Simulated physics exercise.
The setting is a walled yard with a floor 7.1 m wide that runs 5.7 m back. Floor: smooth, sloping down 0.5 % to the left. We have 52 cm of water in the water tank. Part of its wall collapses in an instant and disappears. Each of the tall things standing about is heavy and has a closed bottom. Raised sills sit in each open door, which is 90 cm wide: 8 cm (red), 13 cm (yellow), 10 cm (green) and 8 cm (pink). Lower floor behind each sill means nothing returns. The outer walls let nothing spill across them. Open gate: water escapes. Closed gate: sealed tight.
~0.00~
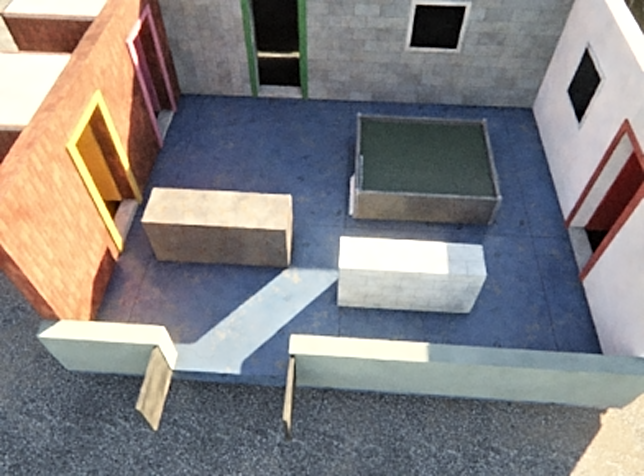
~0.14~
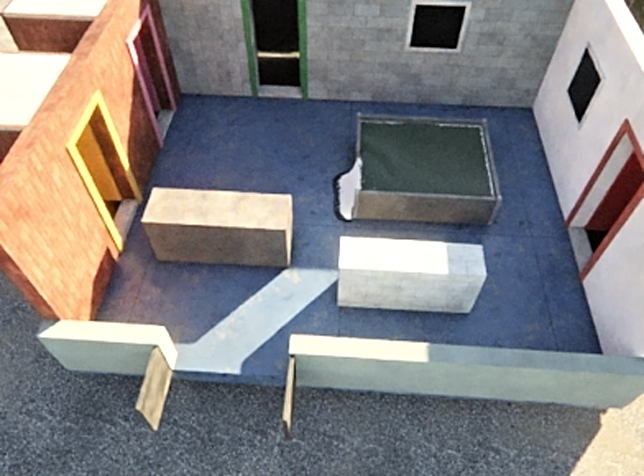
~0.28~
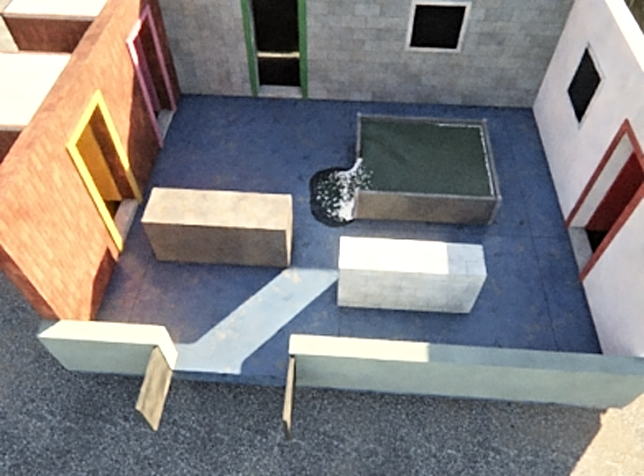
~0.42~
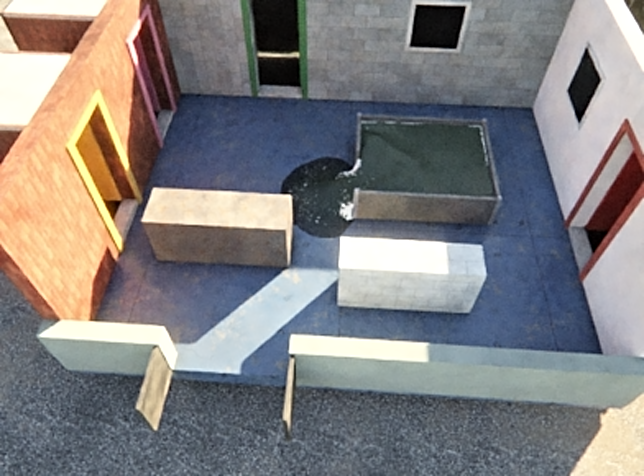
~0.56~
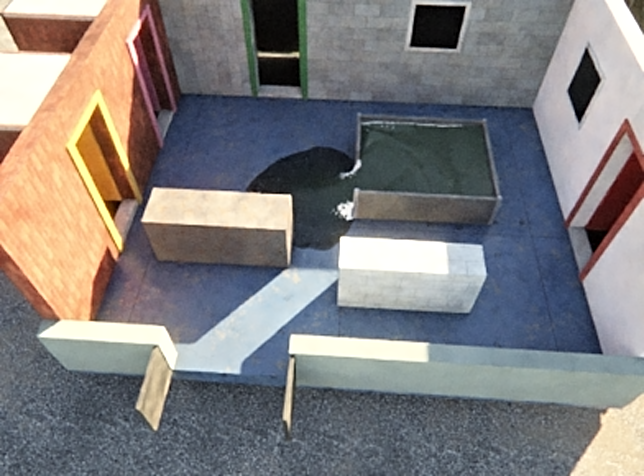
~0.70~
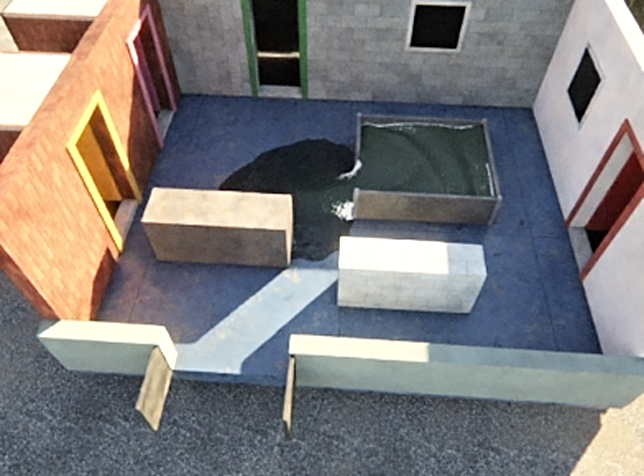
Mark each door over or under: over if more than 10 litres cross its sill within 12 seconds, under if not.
Marks: Red door: Under; yellow door: Over; green door: Under; pink door: Over.
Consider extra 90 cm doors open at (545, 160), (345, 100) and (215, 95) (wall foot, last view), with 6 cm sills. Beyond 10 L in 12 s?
First doorway falls short, second falls short, third gets there.
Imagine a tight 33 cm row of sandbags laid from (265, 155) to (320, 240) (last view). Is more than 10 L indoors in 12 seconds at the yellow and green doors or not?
Then the yellow door is short of it and the green door is over the mark.
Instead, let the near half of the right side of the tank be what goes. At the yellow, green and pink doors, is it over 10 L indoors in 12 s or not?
At yellow the amount is beneath the mark, at green it is beneath the mark, and at pink it is beneath the mark.
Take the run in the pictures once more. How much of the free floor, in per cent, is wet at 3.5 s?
I'd say around 40 % is wet.
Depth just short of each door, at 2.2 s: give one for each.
In centimetres - red: 0, yellow: 22, green: 0, pink: 13.
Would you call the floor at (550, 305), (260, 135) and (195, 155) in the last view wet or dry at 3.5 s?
Respectively: Was missed, got hit, got hit.
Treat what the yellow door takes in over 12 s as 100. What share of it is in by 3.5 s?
About 75 per cent.
After 1.4 s water covers 25 % of the floor and is deepest (29 cm) near (343, 203); red door not reached, yellow door 5 cm at the sill, 0 L in, green door not reached, pink door not reached.
After 2.2 s water covers 35 % of the floor and is deepest (31 cm) near (138, 209); red door not reached, yellow door 22 cm at the sill, 24 L in, green door not reached, pink door 13 cm at the sill, 0 L in.
After 3.5 s water covers 40 % of the floor and is deepest (24 cm) near (181, 96); red door not reached, yellow door 19 cm at the sill, 79 L in, green door 2 cm at the sill, 0 L in, pink door 12 cm at the sill, 18 L in.
After 7.0 s water covers 70 % of the floor and is deepest (15 cm) near (181, 96); red door not reached, yellow door 11 cm at the sill, 105 L in, green door 6 cm at the sill, 0 L in, pink door 10 cm at the sill, 49 L in.
After 12.0 s water covers 90 % of the floor and is deepest (10 cm) near (135, 217); red door 3 cm at the sill, 0 L in, yellow door 8 cm at the sill, 105 L in, green door 5 cm at the sill, 0 L in, pink door 7 cm at the sill, 55 L in.
